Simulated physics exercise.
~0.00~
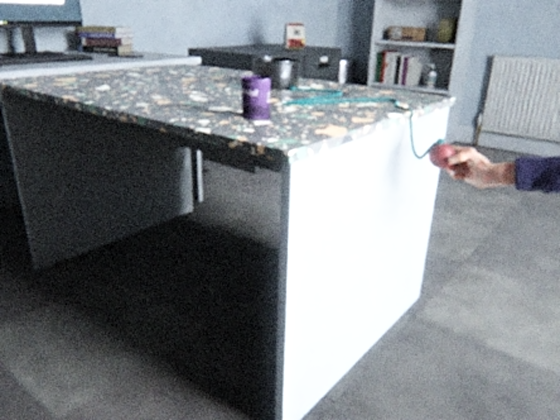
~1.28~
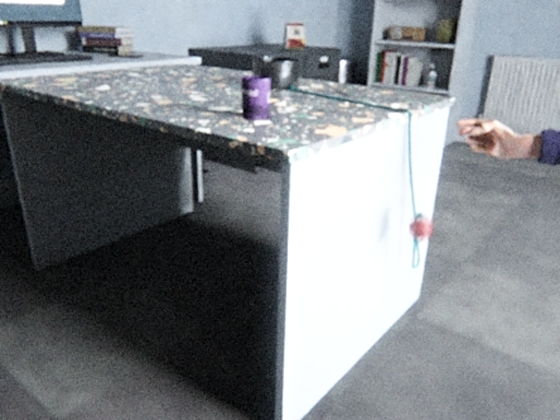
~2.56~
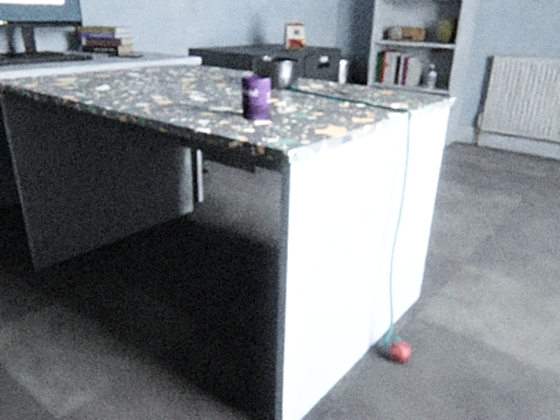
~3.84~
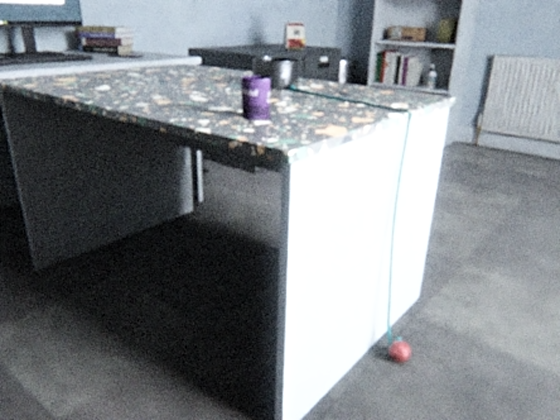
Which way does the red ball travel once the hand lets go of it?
The red ball moves down, dropping past the end of the desk until it reaches the floor.
A red corded ball falls from a hand to the floor while the purple cup stays.
